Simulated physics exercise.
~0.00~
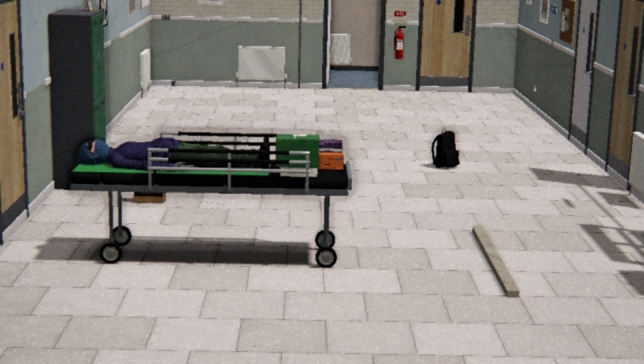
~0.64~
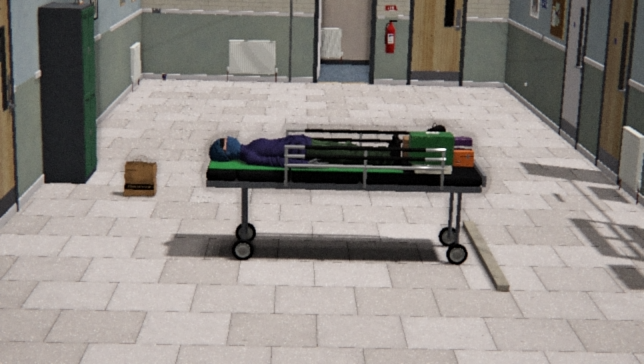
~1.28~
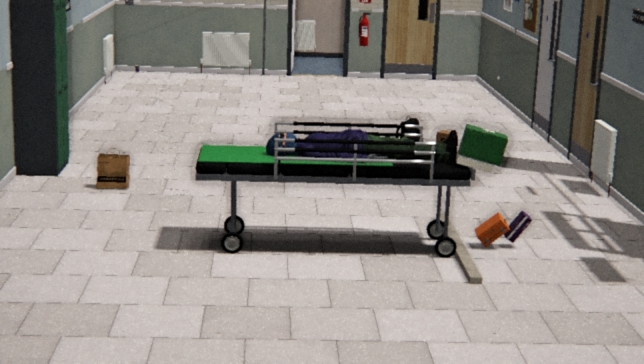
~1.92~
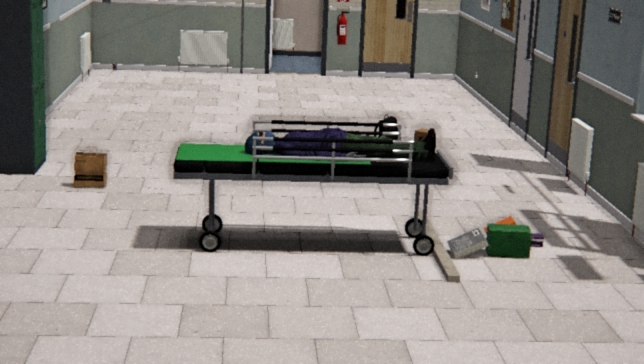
A hospital-like corridor with pale floor tiles, grey-green walls and a red extinguisher is seen from slightly above, side-on to a wheeled gurney. A limp figure in purple and dark clothing lies on its green and black top, head to the left, with a green holdall and smaller orange and purple items at the foot. The gurney rolls right towards a low sill on the floor and stops there, staying level. The figure slides footward but remains aboard, while the holdall, orange case, purple box and a grey folder tumble off the right end and finish on the floor.
